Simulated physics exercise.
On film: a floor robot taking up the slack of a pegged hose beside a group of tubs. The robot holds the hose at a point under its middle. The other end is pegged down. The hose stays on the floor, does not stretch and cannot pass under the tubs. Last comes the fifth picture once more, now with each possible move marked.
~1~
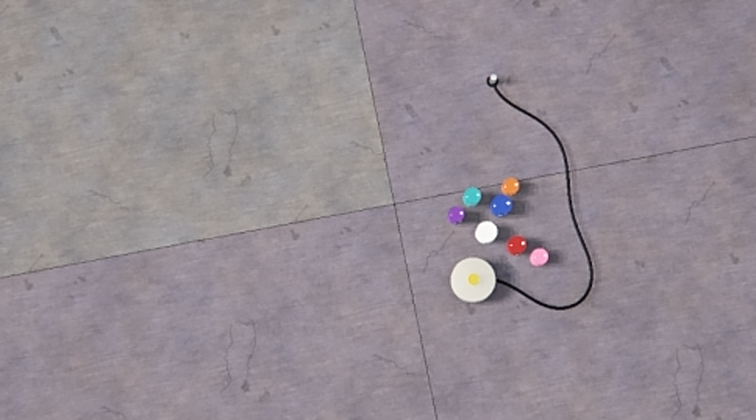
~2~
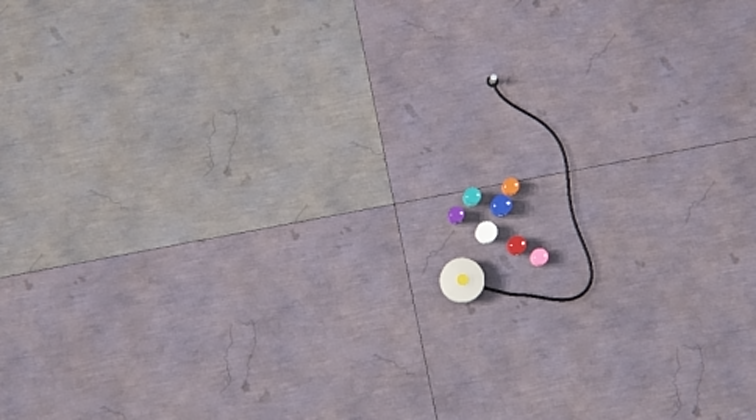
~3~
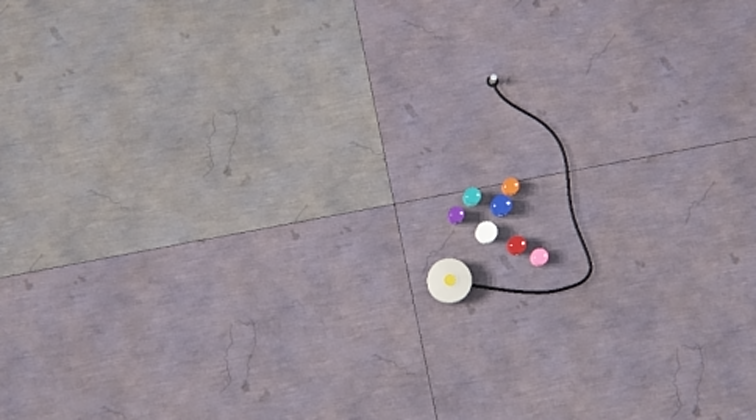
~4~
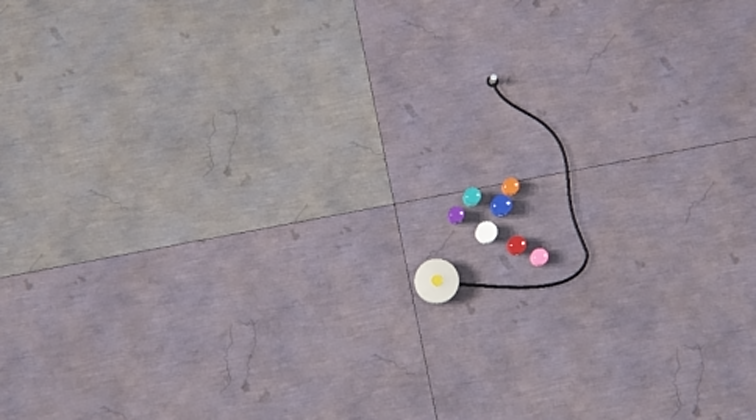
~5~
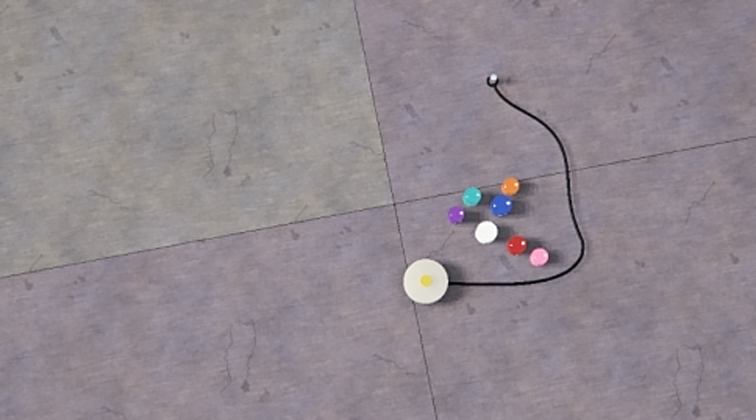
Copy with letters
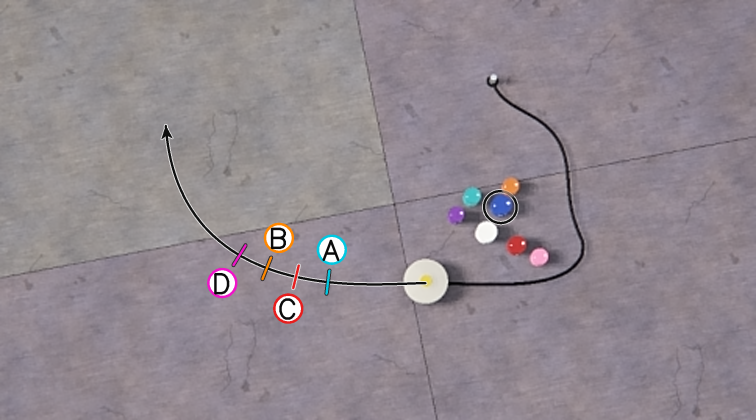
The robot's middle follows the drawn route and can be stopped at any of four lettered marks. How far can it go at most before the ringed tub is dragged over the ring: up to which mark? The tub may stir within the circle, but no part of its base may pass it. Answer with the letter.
As far as tick C.
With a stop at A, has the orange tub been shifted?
By then, no.
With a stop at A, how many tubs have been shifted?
Two.
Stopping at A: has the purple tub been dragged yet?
No.
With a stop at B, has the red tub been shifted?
Yes.
On the marked copy, A at (328, 282); B at (267, 268); C at (296, 277); D at (239, 255); the ring at (500, 207); the route from (425, 283) via (249, 260) to (166, 126).
With C. Early on, robot (380, 283); blue tub (501, 206).
Further on, robot (335, 282); blue tub (501, 206); red tub (507, 241); pink tub (523, 245).
At the end, robot (295, 276); white tub (473, 227); blue tub (500, 204); red tub (491, 233); pink tub (503, 222); orange tub (507, 187); the blue tub is still in its ring.
As for the rest, A is safe but short; B drags the ringed tub to (490, 195); D drags the ringed tub to (475, 183).
